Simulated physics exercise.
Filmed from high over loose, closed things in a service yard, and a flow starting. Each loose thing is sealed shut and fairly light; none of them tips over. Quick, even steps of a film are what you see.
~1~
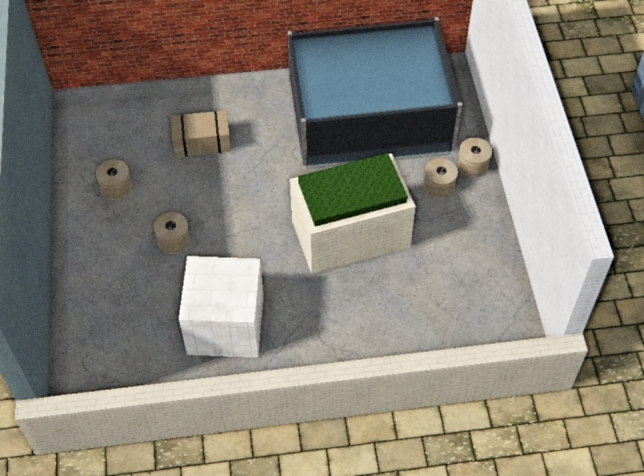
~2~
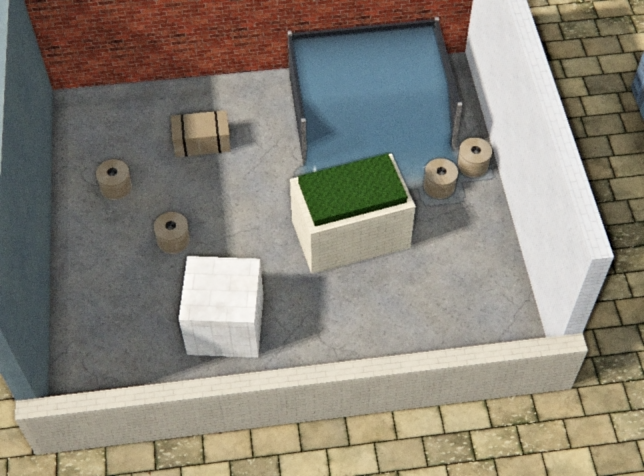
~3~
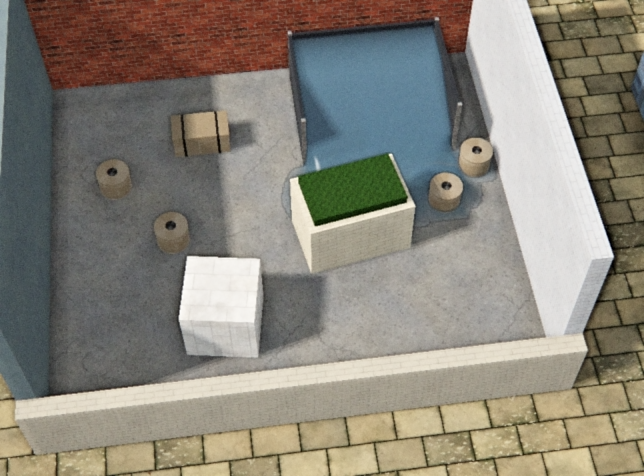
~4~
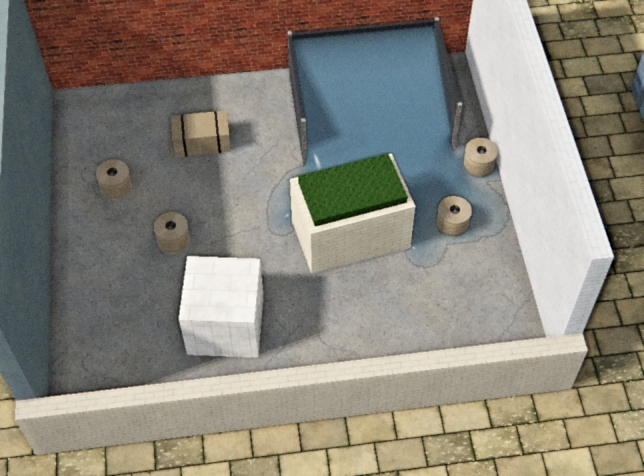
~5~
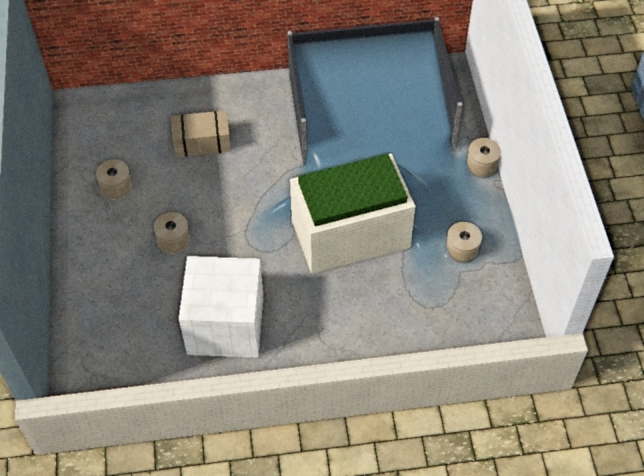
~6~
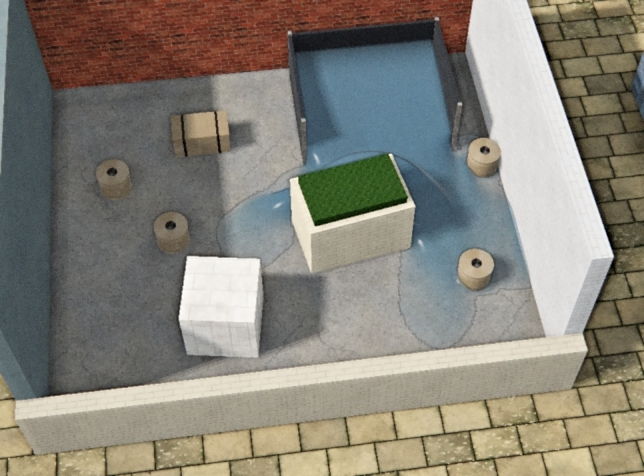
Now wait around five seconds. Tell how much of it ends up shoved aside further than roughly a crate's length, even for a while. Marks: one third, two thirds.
It climbs to two thirds.
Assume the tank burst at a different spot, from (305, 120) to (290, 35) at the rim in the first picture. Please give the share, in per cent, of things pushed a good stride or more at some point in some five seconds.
About 60 %.
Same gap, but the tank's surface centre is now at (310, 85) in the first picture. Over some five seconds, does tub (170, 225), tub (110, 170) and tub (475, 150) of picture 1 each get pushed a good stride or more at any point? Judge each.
Well, in order they come out as moved that far, stayed within it and moved that far.
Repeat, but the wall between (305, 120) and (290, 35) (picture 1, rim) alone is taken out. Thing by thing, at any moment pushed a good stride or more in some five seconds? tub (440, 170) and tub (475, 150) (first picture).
Lab note - in sequence: Never that far; never that far.
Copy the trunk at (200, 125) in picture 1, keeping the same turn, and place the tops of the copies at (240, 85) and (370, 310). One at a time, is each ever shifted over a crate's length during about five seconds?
Going by the order given: Stays in place, pushed clear.
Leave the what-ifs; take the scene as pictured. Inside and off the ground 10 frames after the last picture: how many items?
It adds up to 3.
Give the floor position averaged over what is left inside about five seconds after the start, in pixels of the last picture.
I'd put it at roughly (243, 176).
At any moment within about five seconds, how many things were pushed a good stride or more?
The total is 5.
A moment on, 1 of 5 are well off their spots; 0 afloat.
Next, 4 of 5 are well off their spots; 3 afloat.
Later, 5 of 5 are well off their spots; 3 afloat.
In the end, 5 of 5 are well off their spots, and 5 have been at some point; 1 afloat.
